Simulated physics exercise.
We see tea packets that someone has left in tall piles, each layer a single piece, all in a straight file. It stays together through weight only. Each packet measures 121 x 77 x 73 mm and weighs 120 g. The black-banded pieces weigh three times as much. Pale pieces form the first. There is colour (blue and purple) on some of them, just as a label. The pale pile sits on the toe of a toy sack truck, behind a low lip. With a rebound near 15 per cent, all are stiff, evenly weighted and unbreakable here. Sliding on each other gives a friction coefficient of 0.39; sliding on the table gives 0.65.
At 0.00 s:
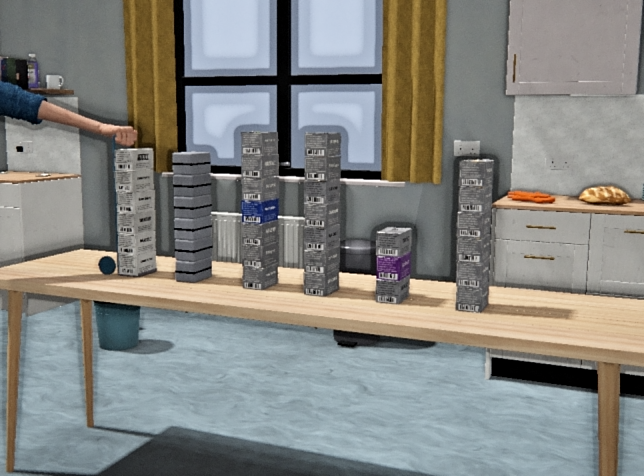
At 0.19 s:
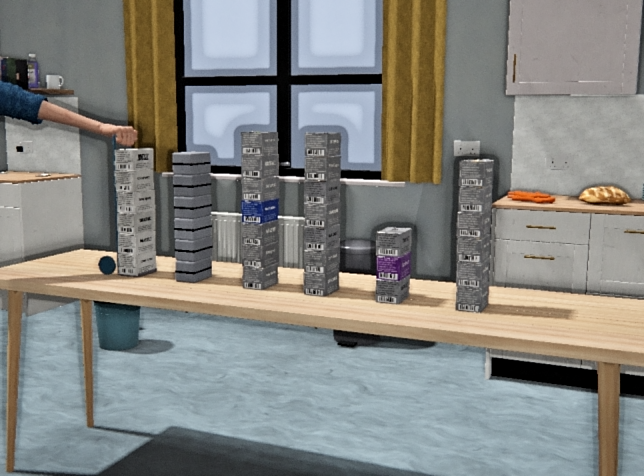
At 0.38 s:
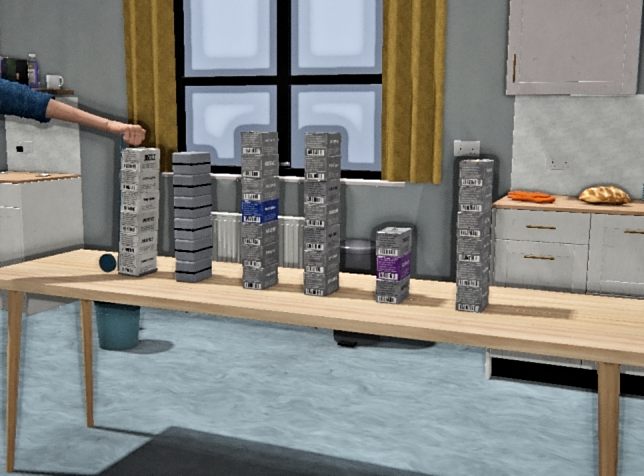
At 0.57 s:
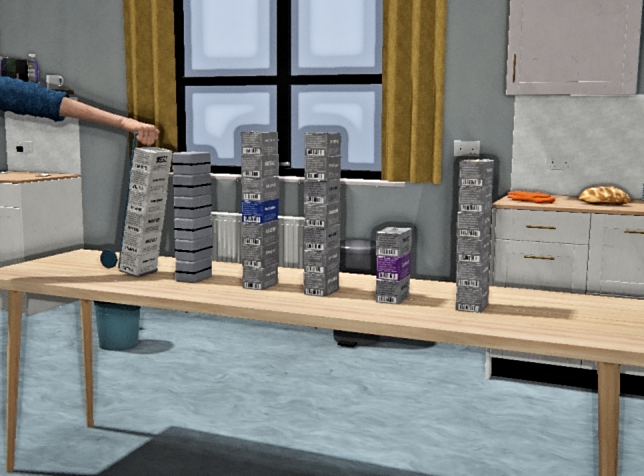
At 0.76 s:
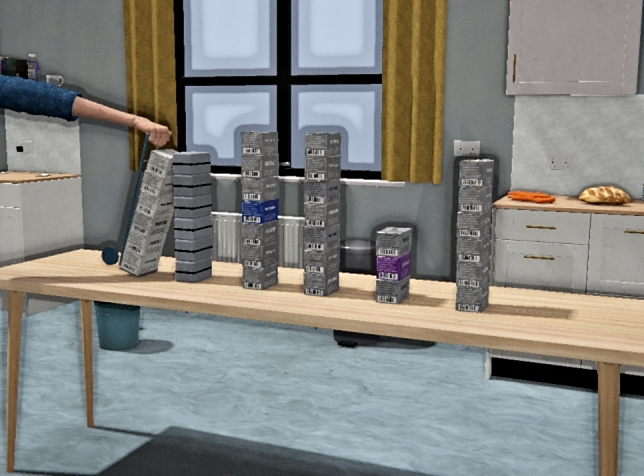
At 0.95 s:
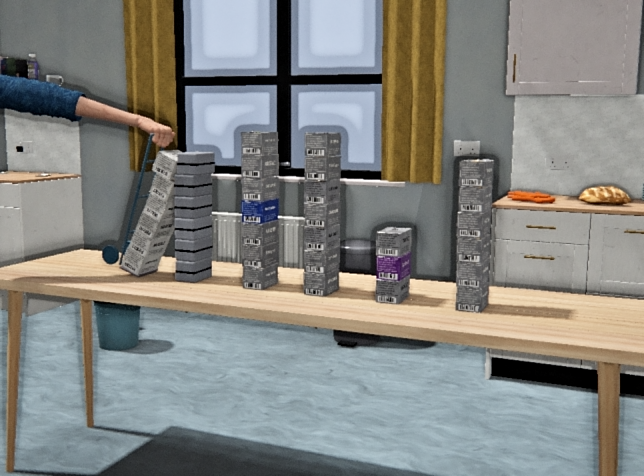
Six upright stacks of grey packets stand in a row along a pale wooden table, seen from the front in a kitchen with a dark-framed window and yellow curtains. The palest is at the far left, a blue band marks the third and a purple band the short fifth. A blue-sleeved arm moves rightward, tilting the leftmost stack toward its neighbour, while the camera stays still.
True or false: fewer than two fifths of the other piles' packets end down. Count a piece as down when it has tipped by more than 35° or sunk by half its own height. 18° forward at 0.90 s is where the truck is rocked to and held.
True.
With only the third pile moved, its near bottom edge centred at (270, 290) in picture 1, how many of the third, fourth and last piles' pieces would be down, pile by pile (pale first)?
Pile tally - third: 0, fourth: 0, last: 0.
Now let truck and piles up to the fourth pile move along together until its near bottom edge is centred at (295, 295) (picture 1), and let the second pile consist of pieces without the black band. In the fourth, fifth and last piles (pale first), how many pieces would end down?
Counts down - fourth: 7; fifth: 2; last: 5.
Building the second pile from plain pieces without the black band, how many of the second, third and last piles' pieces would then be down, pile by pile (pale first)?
Pieces down: Second pile 5, third pile 6, last pile 6.
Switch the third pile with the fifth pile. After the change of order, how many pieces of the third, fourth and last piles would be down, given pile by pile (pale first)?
After the swap, the third pile would have 0 down, the fourth 0 and the last 0.
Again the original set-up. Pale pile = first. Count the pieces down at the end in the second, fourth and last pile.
From the second pile 0, from the fourth pile 0 and from the last pile 0.
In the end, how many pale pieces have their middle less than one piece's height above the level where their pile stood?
1.
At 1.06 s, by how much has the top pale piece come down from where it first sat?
I'd put it at close to 2 cm below where it started.
After 1.06 s, 0 of the pale pile down; none of the 29 other packets down, 1 disturbed.
At rest (2.0 s), 0 of the pale pile down; none of the 29 other packets down, 1 disturbed; blue packet unmoved; purple packet unmoved. That is 0 per cent. As the last picture would show them, middles, blue packet near (260, 210), purple packet near (394, 265).
